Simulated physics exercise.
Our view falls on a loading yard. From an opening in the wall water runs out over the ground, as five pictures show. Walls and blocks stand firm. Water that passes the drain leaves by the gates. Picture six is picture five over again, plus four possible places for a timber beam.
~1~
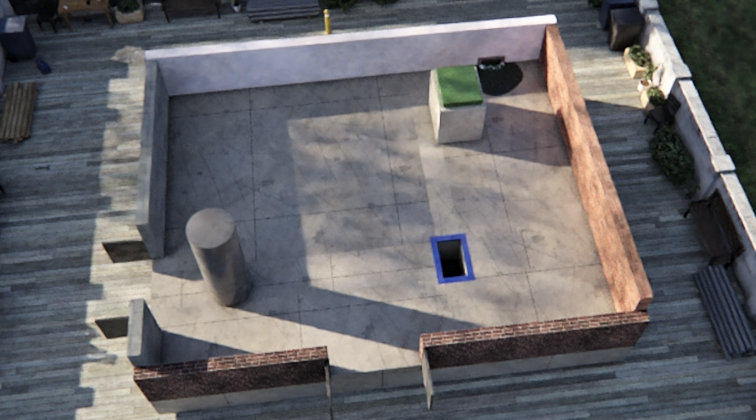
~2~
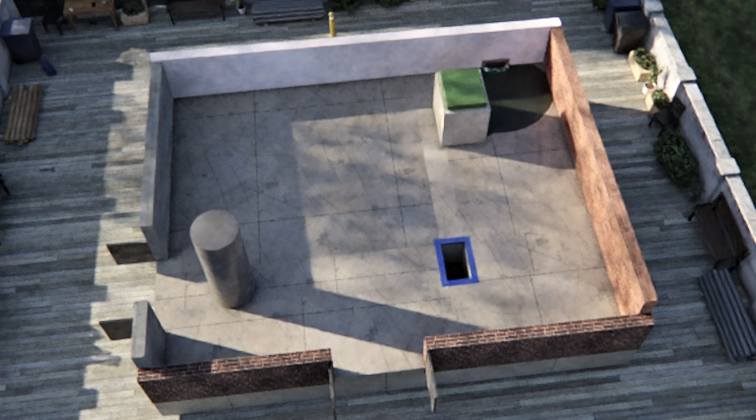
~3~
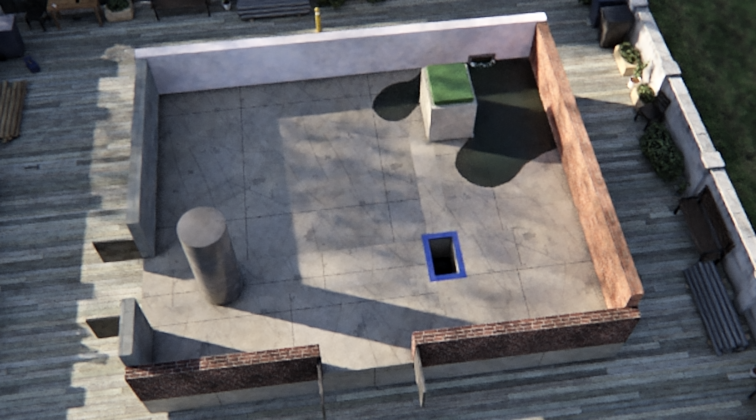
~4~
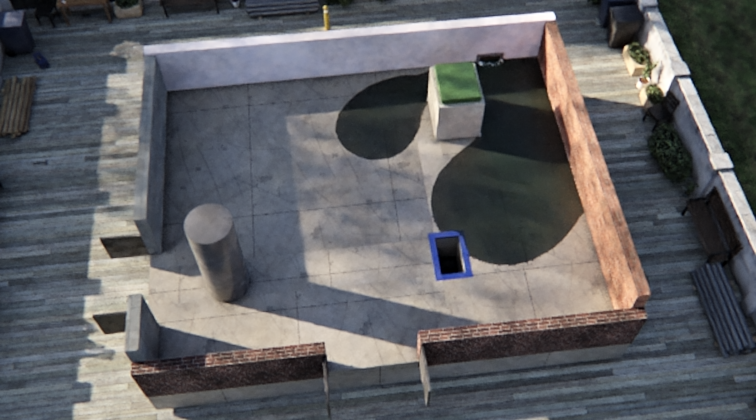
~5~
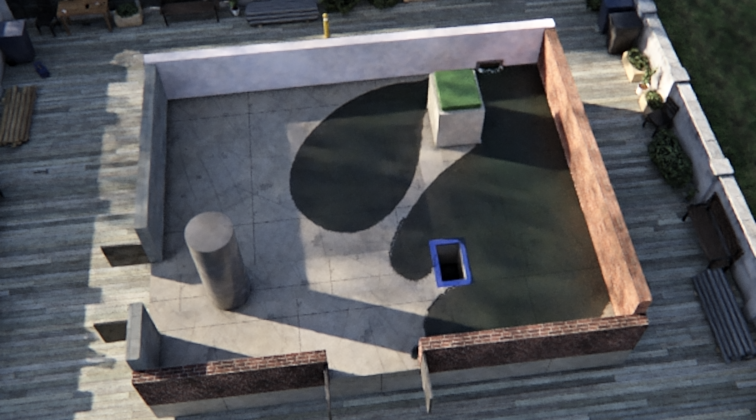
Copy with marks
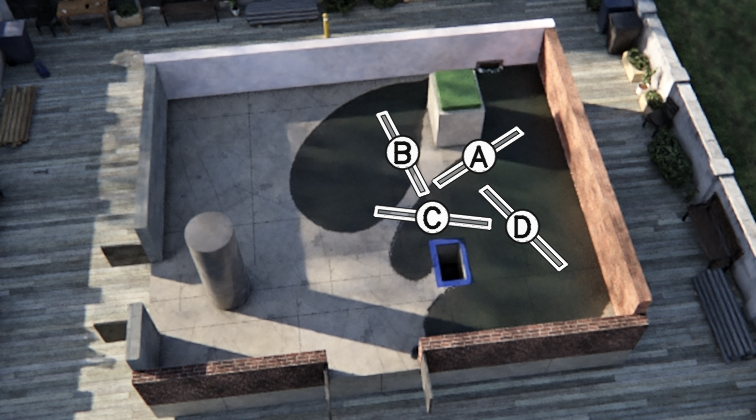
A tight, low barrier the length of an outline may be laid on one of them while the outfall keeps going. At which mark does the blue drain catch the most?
Position B.
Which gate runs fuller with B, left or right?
More leaves on the right.
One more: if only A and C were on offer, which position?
That would be A.
On the marked copy, A from (437, 184) to (519, 130); B from (381, 113) to (423, 193); C from (376, 211) to (489, 223); D from (484, 188) to (562, 266).
For position A, about 9 % of the stream goes into the blue drain, about 86 % out by the gates.
For position B, about 25 % of the stream goes into the blue drain, about 63 % out by the gates.
For position C, about 4 % of the stream goes into the blue drain, about 91 % out by the gates.
For position D, about 7 % of the stream goes into the blue drain, about 86 % out by the gates.
